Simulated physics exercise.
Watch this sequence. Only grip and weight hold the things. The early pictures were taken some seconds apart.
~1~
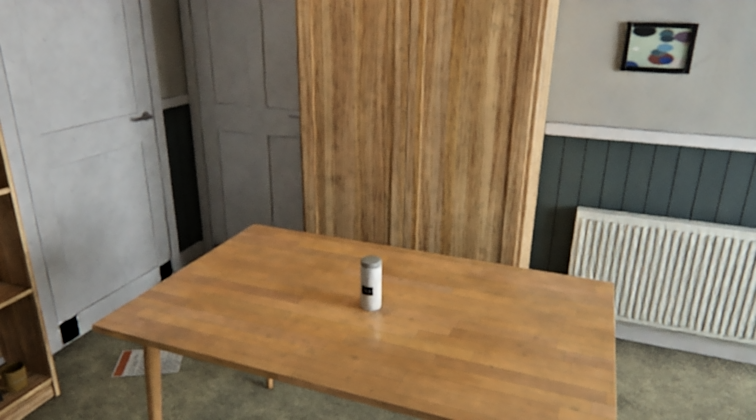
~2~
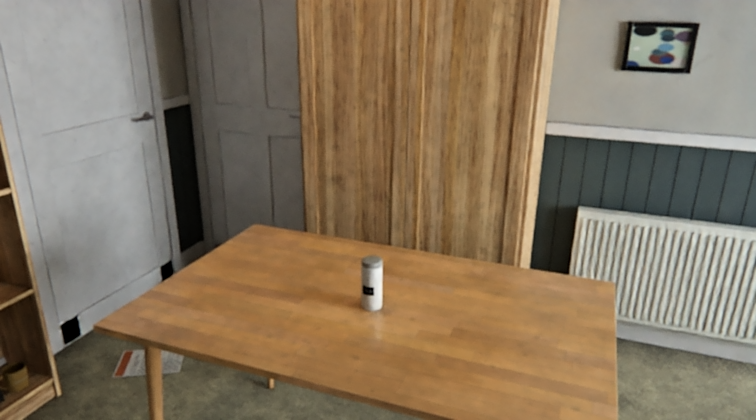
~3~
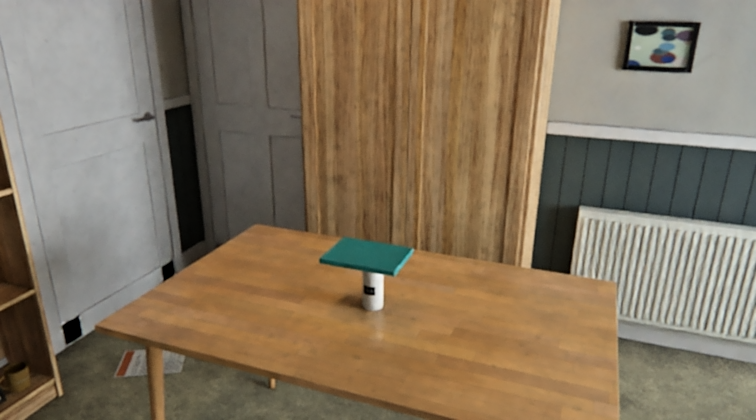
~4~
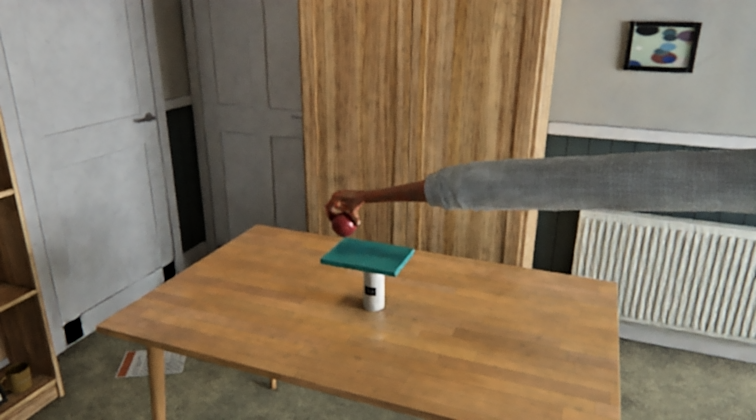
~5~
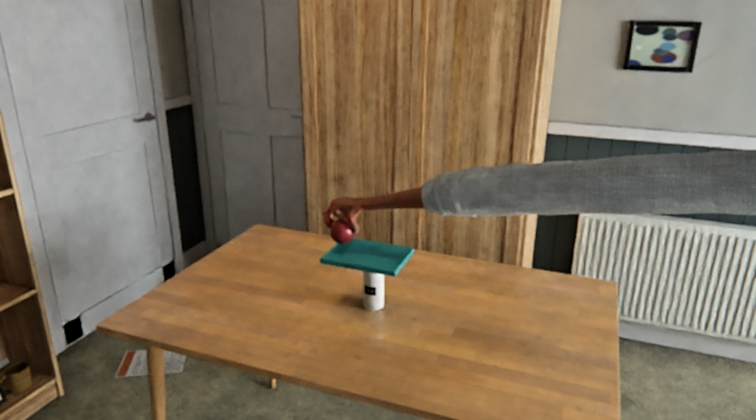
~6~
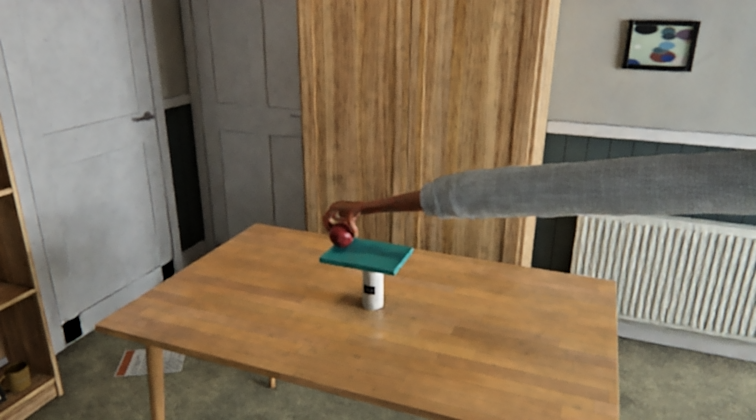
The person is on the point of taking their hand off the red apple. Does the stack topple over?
Yes, it topples.
Then, 0.30 s on from there, red apple now fallen; turquoise lid turned 63° from how it was put.
Then, 0.40 s on from there, turquoise lid now fallen.
Then, 0.70 s on from there, things are still on the move.
In the end, fallen, red apple and turquoise lid; white jar unmoved. The stack comes apart.
